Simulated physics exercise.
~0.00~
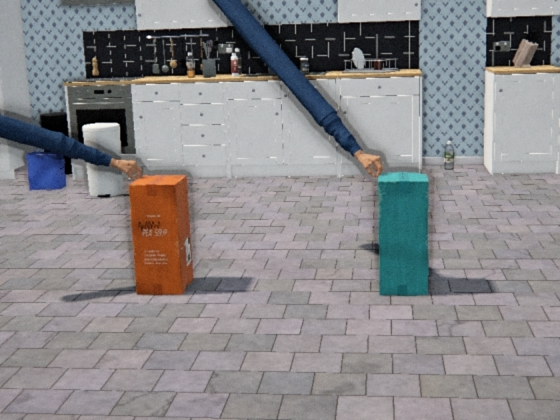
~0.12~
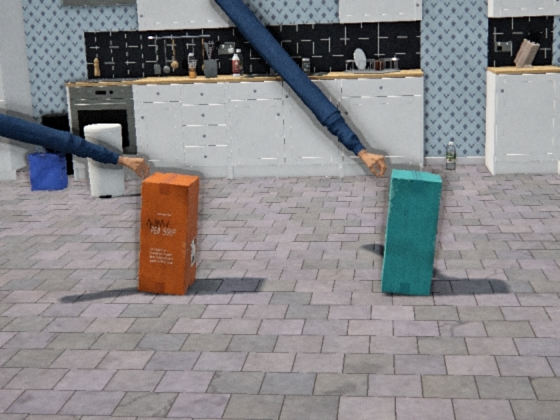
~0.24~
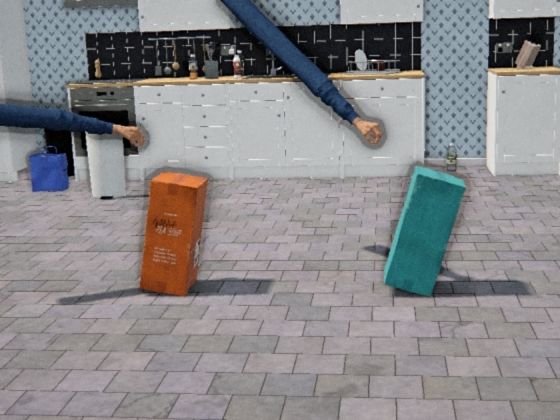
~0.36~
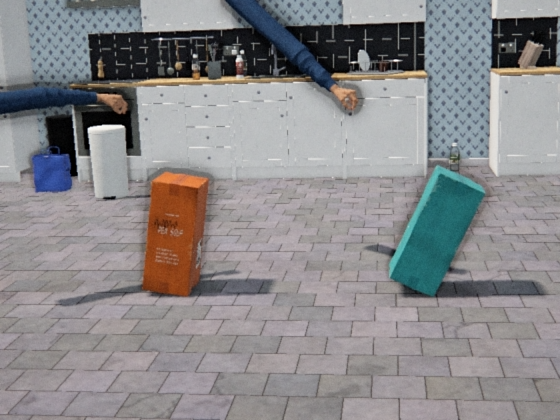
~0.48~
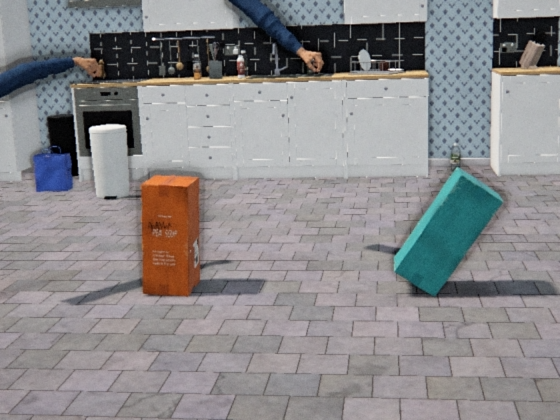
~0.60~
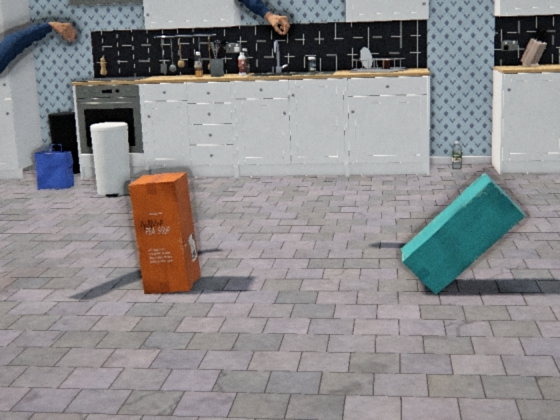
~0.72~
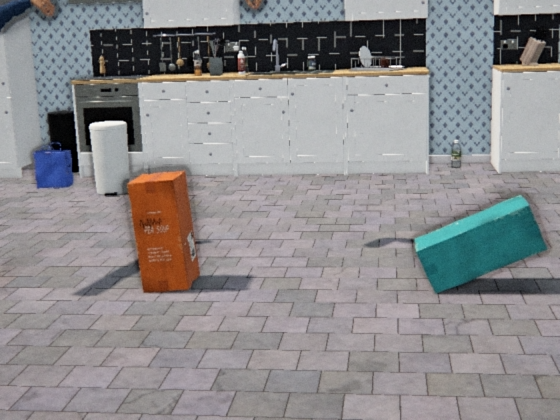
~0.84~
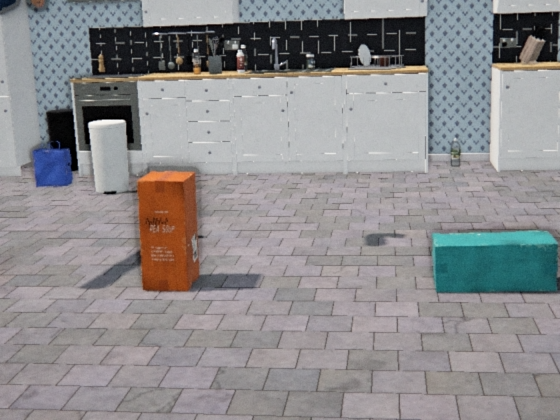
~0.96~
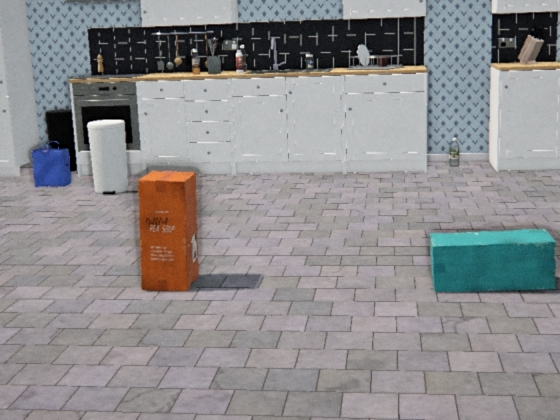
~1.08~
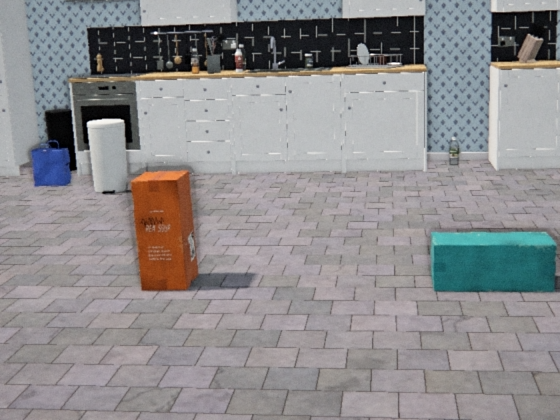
In a kitchen with a grey paved floor, seen from the front by a slightly swaying camera, white cabinets and patterned blue walls stand behind two upright boxes. An orange parcel is on the left and a turquoise box on the right, each touched near its top by a hand on a blue-sleeved arm. The hands let go and draw back up and out of view as both boxes lean to the right. The orange parcel tips only slightly, then rocks back onto its base. The turquoise box keeps tilting rightward until it drops onto its side, where it lies still while the orange parcel stays standing.
